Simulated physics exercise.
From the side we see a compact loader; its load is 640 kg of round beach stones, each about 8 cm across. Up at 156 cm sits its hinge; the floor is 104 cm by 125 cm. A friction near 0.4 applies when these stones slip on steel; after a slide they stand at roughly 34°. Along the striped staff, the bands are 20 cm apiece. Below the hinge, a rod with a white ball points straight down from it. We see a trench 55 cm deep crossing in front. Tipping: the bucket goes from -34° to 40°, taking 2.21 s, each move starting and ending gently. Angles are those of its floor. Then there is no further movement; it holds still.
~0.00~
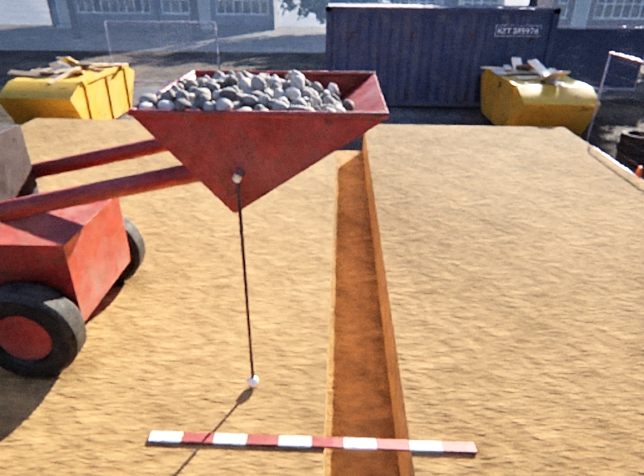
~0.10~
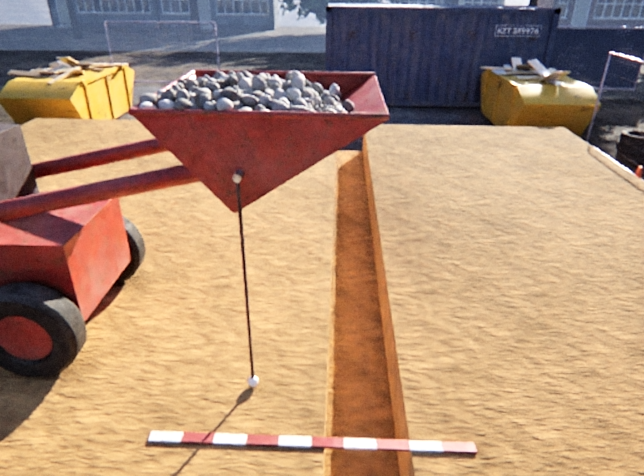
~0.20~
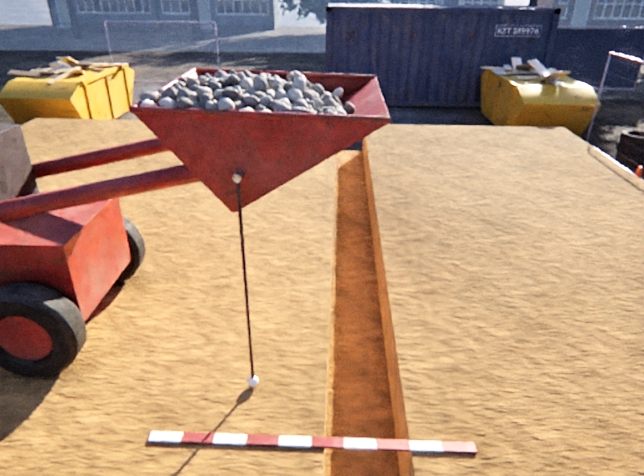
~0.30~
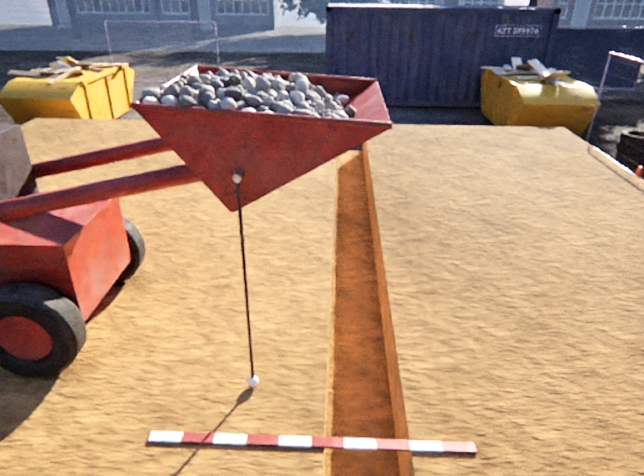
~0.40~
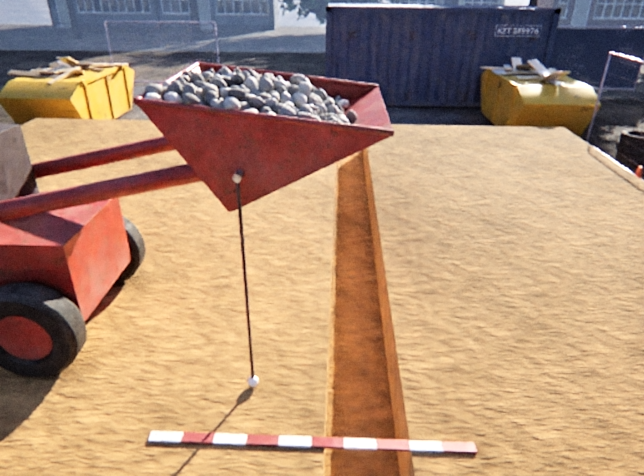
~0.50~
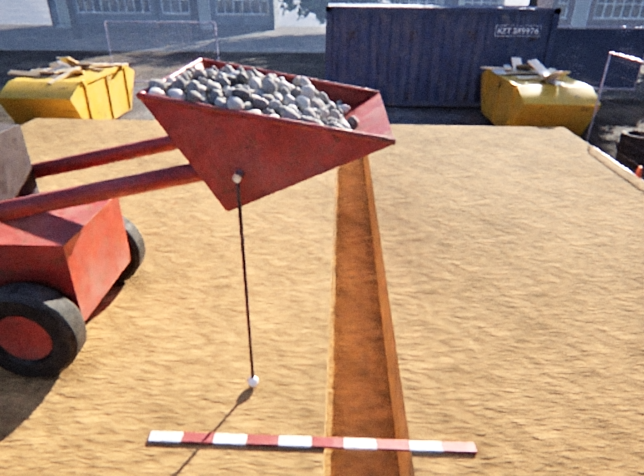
The clip opens on a compact red loader at left, its raised bucket heaped with rounded gray stones above sandy ground, beside a narrow trench and a striped staff. After a brief stillness, the bucket slowly tilts, its right lip dipping slightly and left edge rising, while the stones shift a little.
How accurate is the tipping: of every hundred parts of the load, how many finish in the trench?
Close to 45 in a hundred.
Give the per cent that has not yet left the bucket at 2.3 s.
I'd say it's holding near 10 per cent.
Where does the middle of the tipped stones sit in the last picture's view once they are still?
About (415, 325).
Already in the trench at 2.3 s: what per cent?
By then, around 45 percent.
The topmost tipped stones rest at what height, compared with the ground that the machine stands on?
Around 22 cm above it, I'd say.
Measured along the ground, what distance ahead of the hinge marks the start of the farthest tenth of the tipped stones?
Distance along the ground: Some 190 cm.
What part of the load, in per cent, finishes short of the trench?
About 0 per cent.
After 1.7 s the floor is at 29°; 86 % in the bucket, 13 % in the trench, 1 % past the trench; the foremost stones are at (407, 269).
After 2.3 s the floor is at 40°; 11 % in the bucket, 45 % in the trench, 44 % past the trench; the foremost stones are at (528, 334).
After 2.7 s the floor is at 40°; 0 % in the bucket, 43 % in the trench, 57 % past the trench; the foremost stones are at (578, 329).
After 5.4 s the floor is at 40°; 0 % in the bucket, 43 % in the trench, 57 % past the trench; the foremost stones are at (629, 343).
